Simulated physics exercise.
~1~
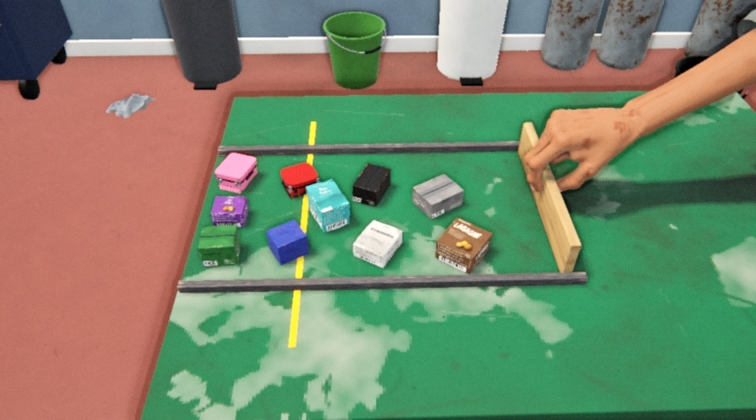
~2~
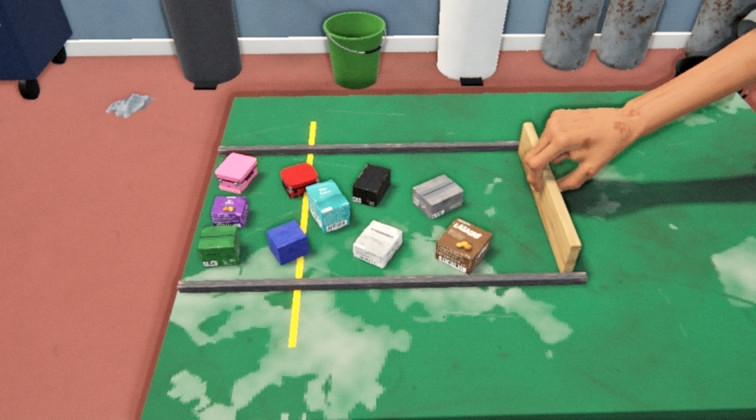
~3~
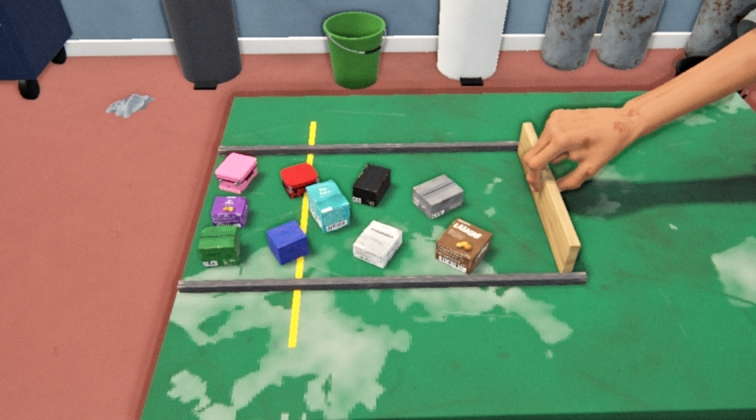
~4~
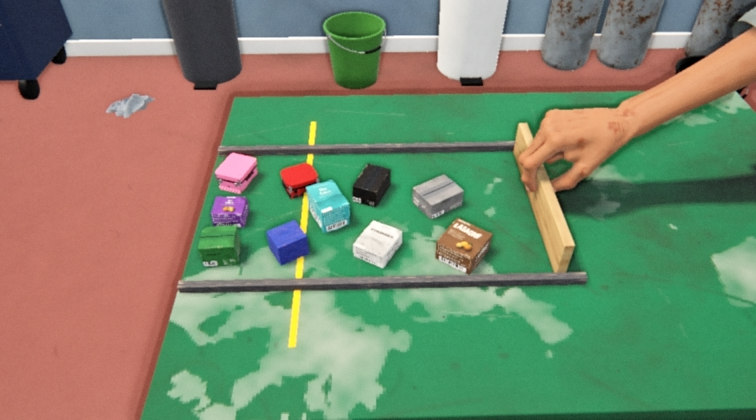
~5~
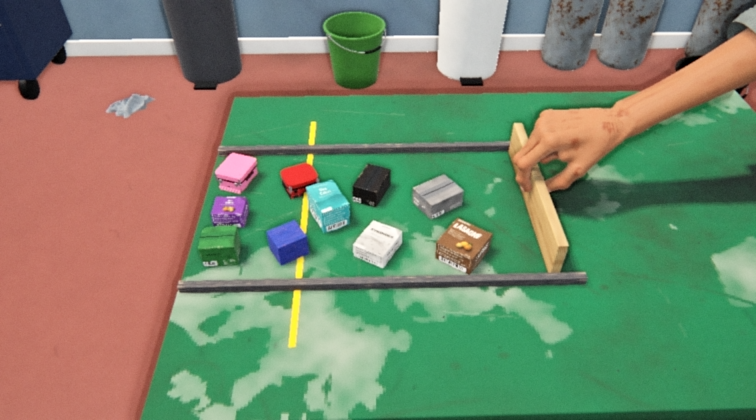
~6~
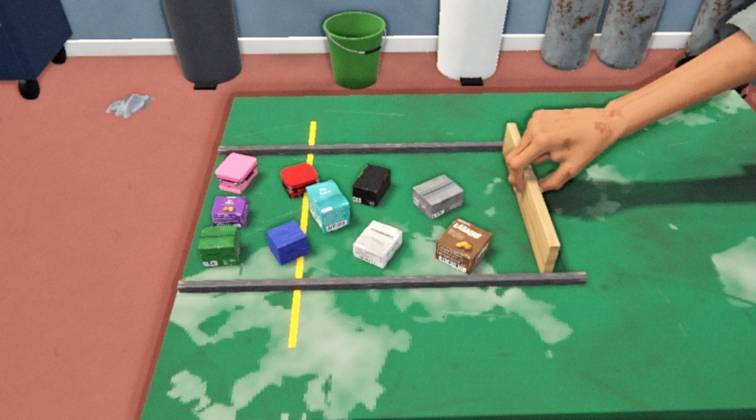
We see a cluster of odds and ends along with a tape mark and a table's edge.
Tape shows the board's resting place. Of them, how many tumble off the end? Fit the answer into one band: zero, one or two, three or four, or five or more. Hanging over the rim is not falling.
I would say one or two.
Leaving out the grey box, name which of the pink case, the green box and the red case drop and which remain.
Pink case still up; green box down; red case still up.
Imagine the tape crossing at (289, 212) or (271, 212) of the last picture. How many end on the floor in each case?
Try by try, 1 and 4.
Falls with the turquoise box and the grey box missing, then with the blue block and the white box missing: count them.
Counts - first: 1; second: 0.
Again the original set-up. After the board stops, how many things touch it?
The answer is 3.
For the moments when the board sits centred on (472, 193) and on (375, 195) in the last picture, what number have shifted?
At the first spot 1, then 6.
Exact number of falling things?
1.
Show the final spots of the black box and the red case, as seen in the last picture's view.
First object about (287, 174); second object about (252, 182).
Soon after, none off yet; pink case at rest near (237, 174); green box at rest near (220, 246); purple box at rest near (230, 212).
At rest, the number that fall off is one or two; fallen, green box.
